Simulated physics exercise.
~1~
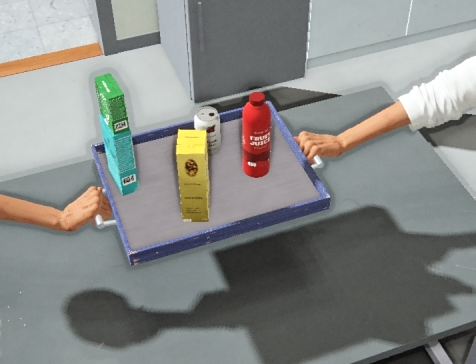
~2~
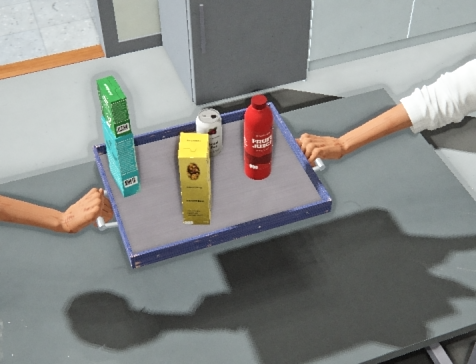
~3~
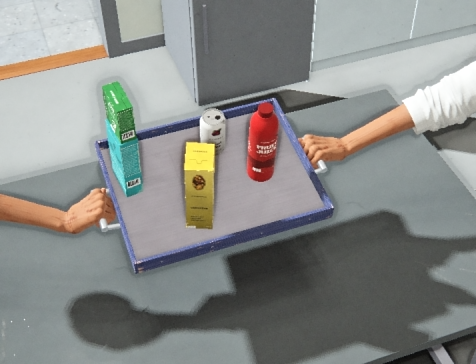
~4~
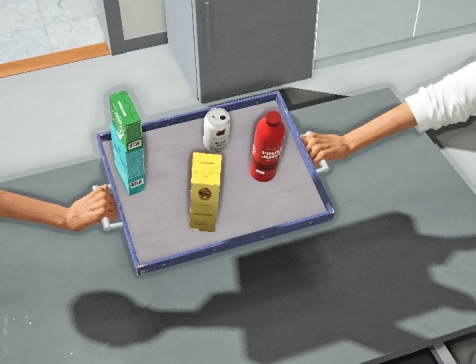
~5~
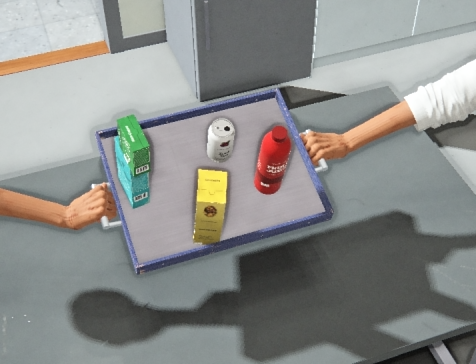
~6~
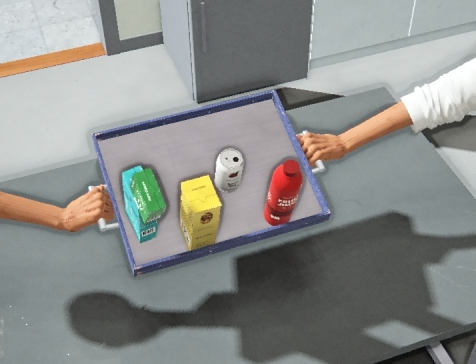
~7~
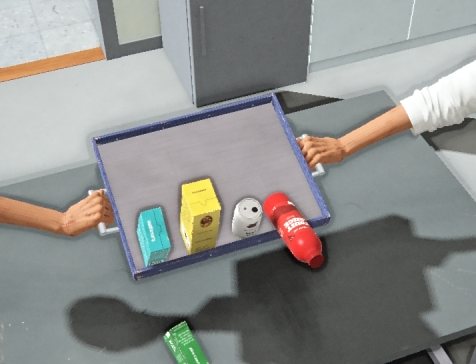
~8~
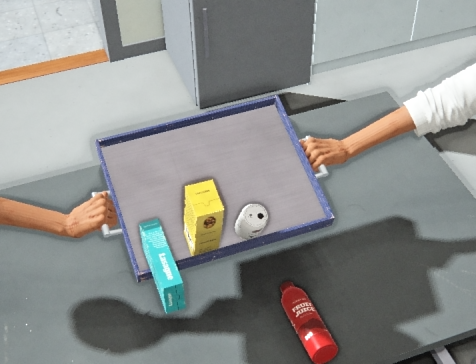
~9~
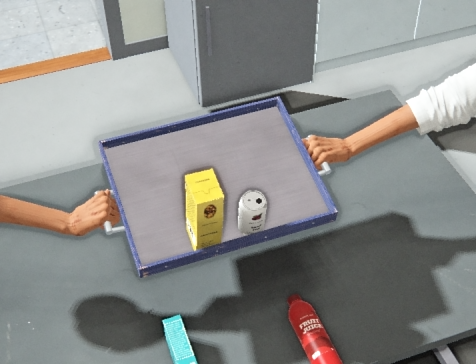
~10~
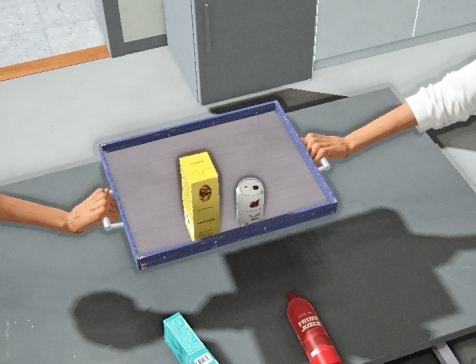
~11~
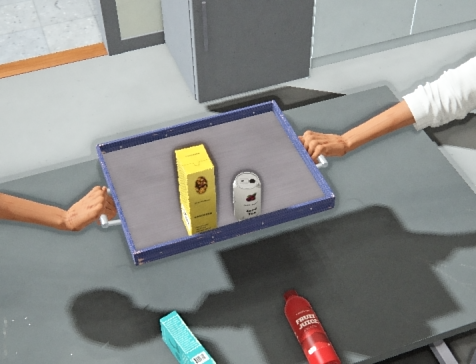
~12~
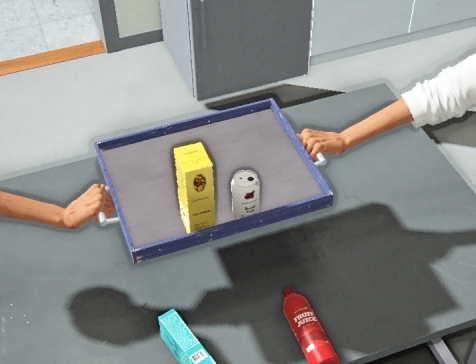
Two hands, one at each side, hold a blue-rimmed tray above a grey table, seen from above at an angle. On it stand a green packet atop a turquoise one at the left, a yellow carton in the middle, a white can behind it and a red bottle at the right. The tray tips toward the viewer and everything slides to the near edge. The green packet drops off first, then the red bottle topples over the rim, and the turquoise packet follows. The tray levels again with the carton and can upright, while the bottle and turquoise packet lie below.
